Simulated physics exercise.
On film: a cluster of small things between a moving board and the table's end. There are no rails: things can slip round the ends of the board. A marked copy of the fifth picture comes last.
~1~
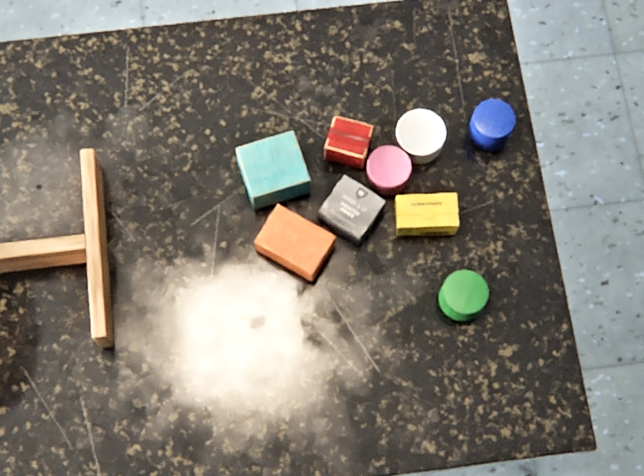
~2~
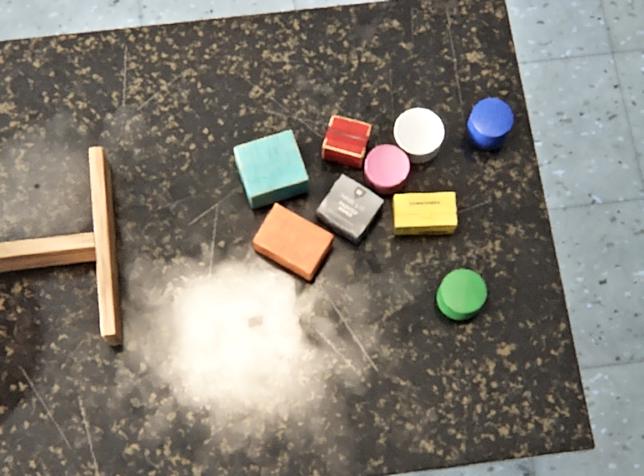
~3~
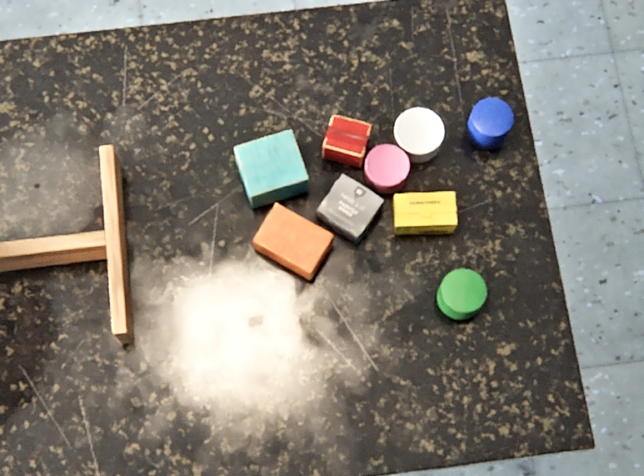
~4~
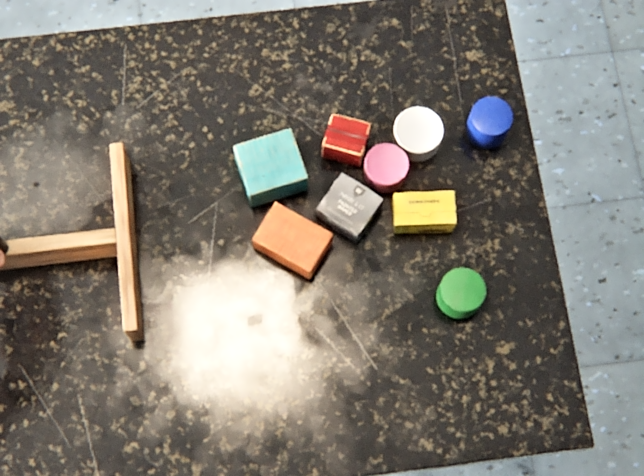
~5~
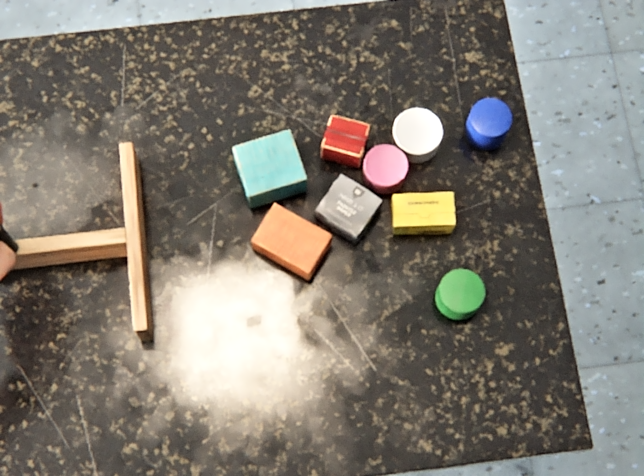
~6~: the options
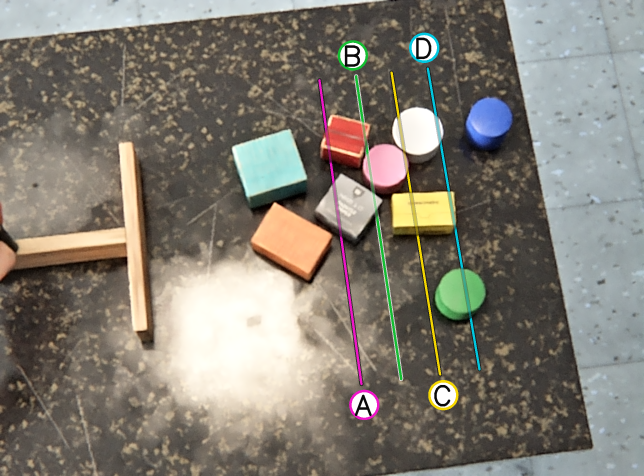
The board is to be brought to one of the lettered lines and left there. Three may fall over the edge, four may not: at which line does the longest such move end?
Up to line D.
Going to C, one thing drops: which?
It is the blue tin.
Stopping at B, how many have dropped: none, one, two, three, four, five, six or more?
The count is none.
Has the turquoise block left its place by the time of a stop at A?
By then, yes.
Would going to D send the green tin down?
No.
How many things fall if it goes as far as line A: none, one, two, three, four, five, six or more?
By then, none.
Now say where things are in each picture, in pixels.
The first picture shows pink tub (389, 171); red box (349, 142); board (93, 240).
The second picture shows board (101, 238); orange block (293, 243).
The third picture shows board (112, 237); white tub (418, 136).
The fourth picture shows board (123, 234); green tin (461, 293).
The fifth picture shows board (133, 234); pink tub (385, 170); red box (346, 141); turquoise block (270, 169).
On the marked copy, A at (340, 225); B at (378, 221); C at (415, 217); D at (453, 212).
With D. Early on, board (250, 221); turquoise block (281, 170); orange block (300, 241).
Further on, board (365, 208); blue tin (524, 122); yellow packet (501, 217).
At the end, board (453, 198); blue tin over the edge; white tub over the edge; three fallen.
As for the rest, A is within the limit but short; B is within the limit but short; C is within the limit but short.
